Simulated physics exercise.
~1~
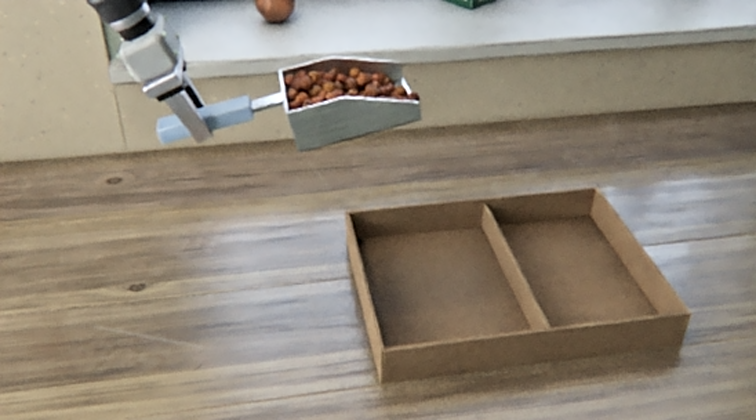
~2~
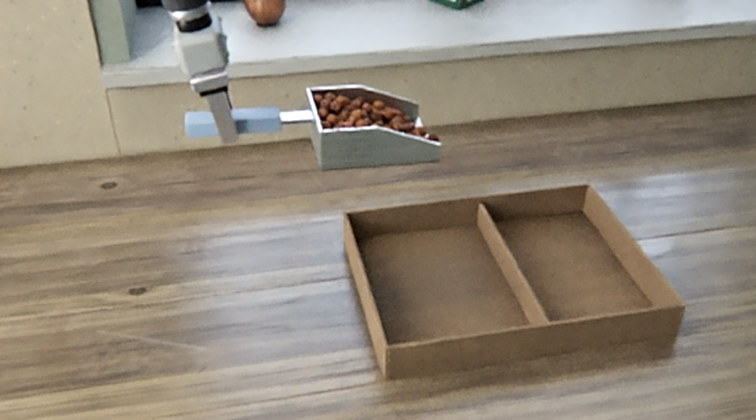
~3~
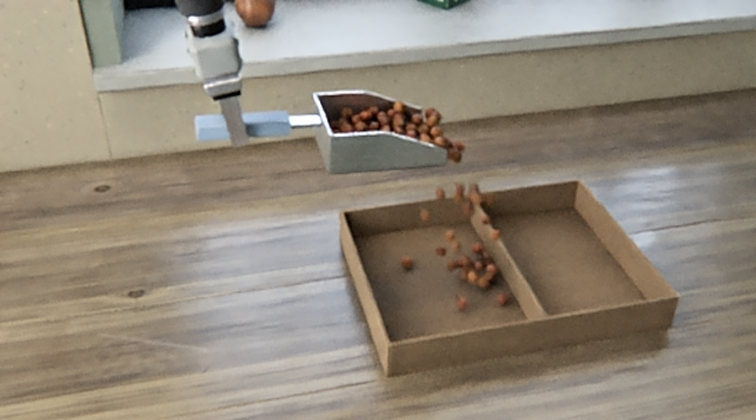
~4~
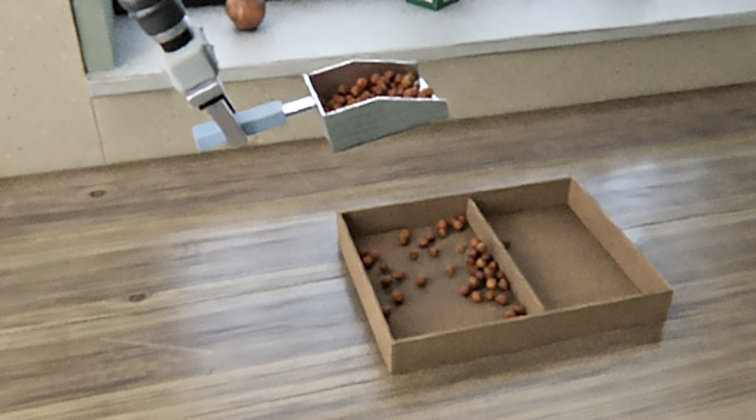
A gripper tips a scoop, spilling some hazelnuts into the tray's left part, then levels it.
